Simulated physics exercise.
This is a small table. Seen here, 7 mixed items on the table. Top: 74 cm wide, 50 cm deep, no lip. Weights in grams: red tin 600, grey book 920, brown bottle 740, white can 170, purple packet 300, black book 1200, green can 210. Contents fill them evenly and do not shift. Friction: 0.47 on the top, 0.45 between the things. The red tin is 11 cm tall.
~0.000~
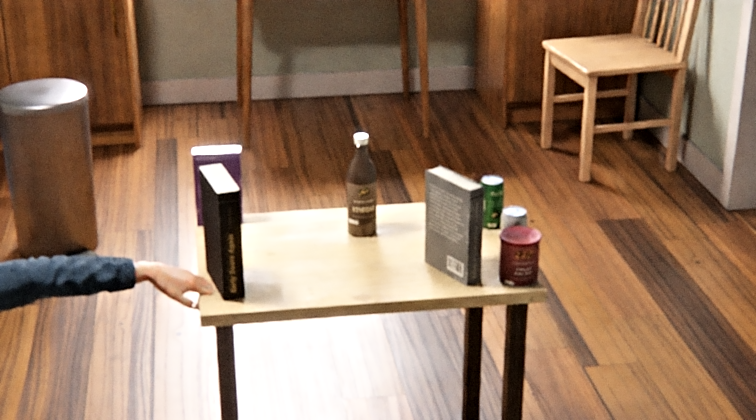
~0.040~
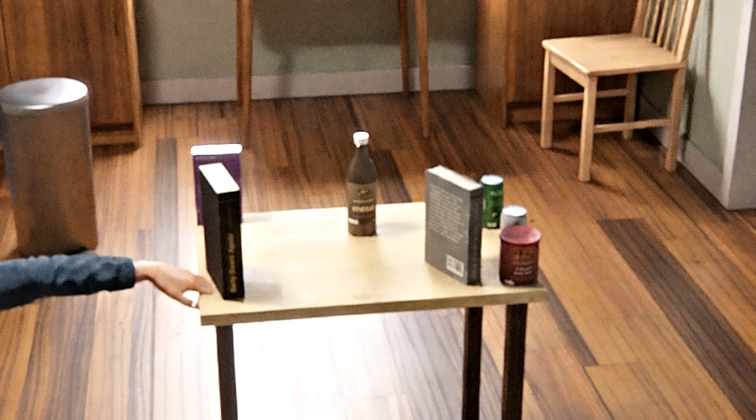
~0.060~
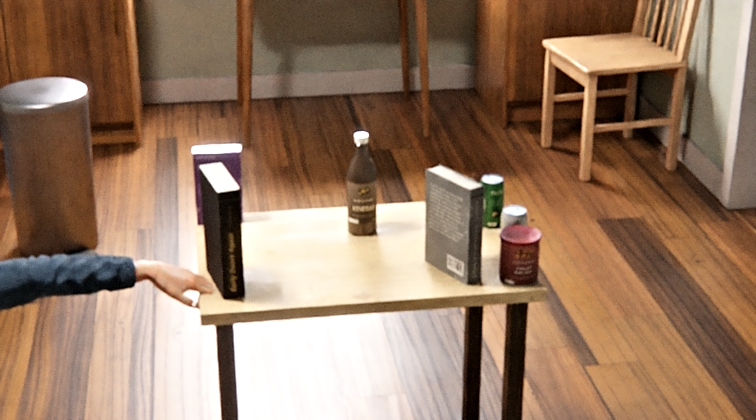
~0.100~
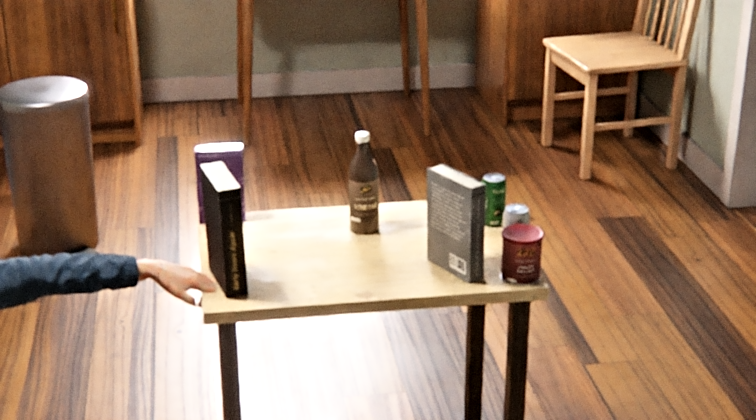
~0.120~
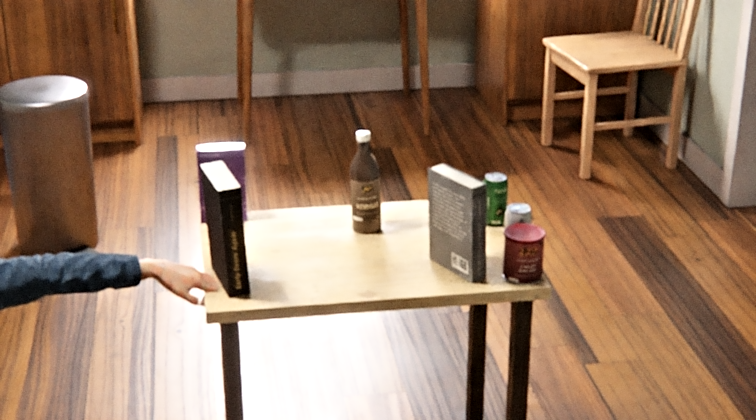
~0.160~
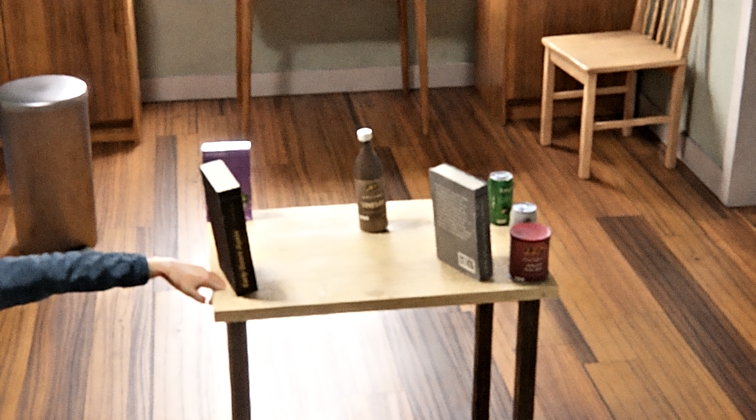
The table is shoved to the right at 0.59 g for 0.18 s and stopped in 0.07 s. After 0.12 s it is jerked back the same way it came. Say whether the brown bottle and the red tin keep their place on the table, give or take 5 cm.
The brown bottle gets shifted; the red tin gets shifted.
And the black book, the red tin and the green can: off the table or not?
The black book ends off the table; the red tin finishes off the table; the green can ends off the table.
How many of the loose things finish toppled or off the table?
In all, 6.
After 0.46 s, table shifted 13 cm; white can, black book and green can now off the table; red tin leaning 8° near (591, 248); brown bottle leaning 8° near (423, 176).
After 0.66 s, red tin now off the table; brown bottle on its side near (435, 209); grey book on its side.
After 0.86 s, brown bottle on its side near (432, 209); grey book on its side.
At rest (1.4 s), off the table, red tin, white can, black book and green can; tipped over on the table, grey book and brown bottle; the last one in place, give or take 5 cm. In the last view, brown bottle near (431, 209).
